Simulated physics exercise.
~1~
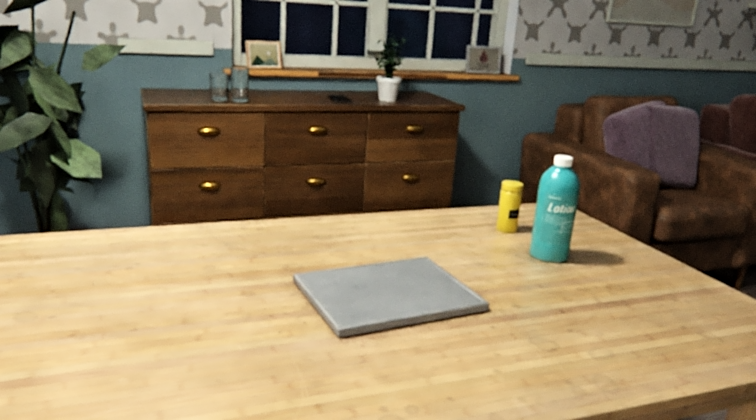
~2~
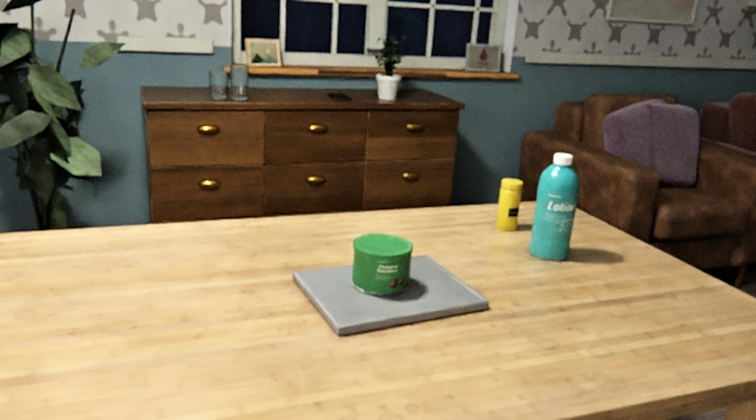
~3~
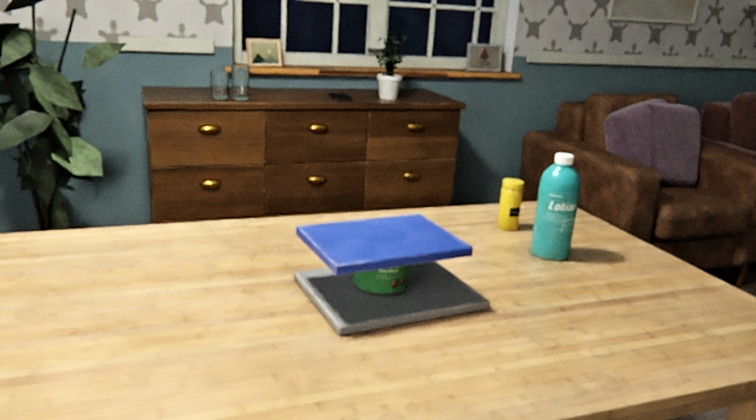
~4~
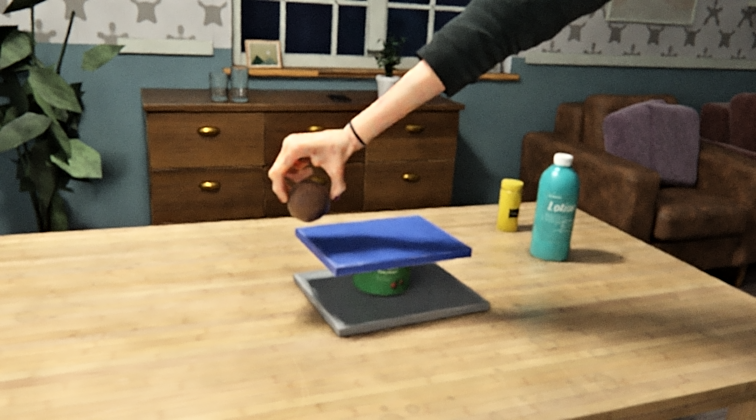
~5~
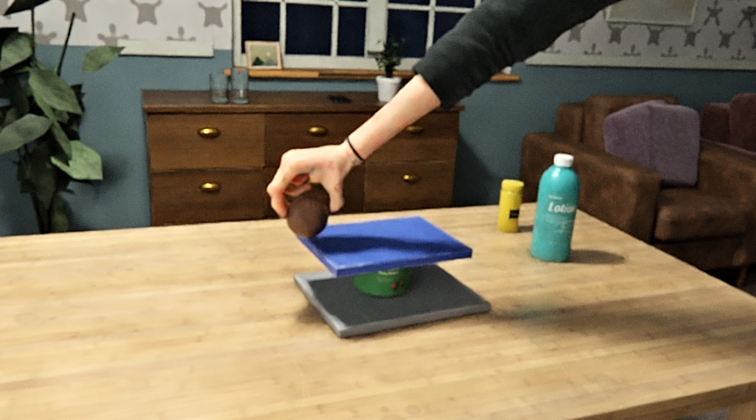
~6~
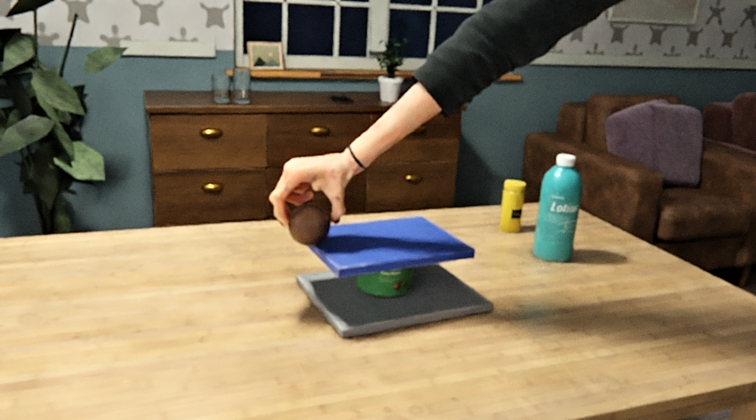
A green tub appears on the grey tray on a wooden table, and then a blue tray sits on top of the tub. A hand reaches in from the upper right with a brown onion, lowers it slightly to the blue tray's left edge, and keeps hold of it there.
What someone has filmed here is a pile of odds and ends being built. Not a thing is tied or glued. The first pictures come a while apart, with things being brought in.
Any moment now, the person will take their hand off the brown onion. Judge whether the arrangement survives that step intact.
I expect the pile not to stay intact.
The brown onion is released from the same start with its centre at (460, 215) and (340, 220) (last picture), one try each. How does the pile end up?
It caves in the first time and survives the second time.
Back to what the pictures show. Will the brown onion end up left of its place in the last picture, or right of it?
Well, it travels over to the left.
Then, 0.30 s after the last picture, brown onion rolled a little near (303, 238); blue tray tipped 12° from how it was.
Then, 0.40 s after the last picture, brown onion now fallen; blue tray tipped 14° from how it was.
Then, 0.50 s after the last picture, blue tray tipped 4° from how it was.
At rest, fallen, brown onion; the other 5 in place. Seen from the same camera at the end, brown onion near (269, 293). The pile gives way.
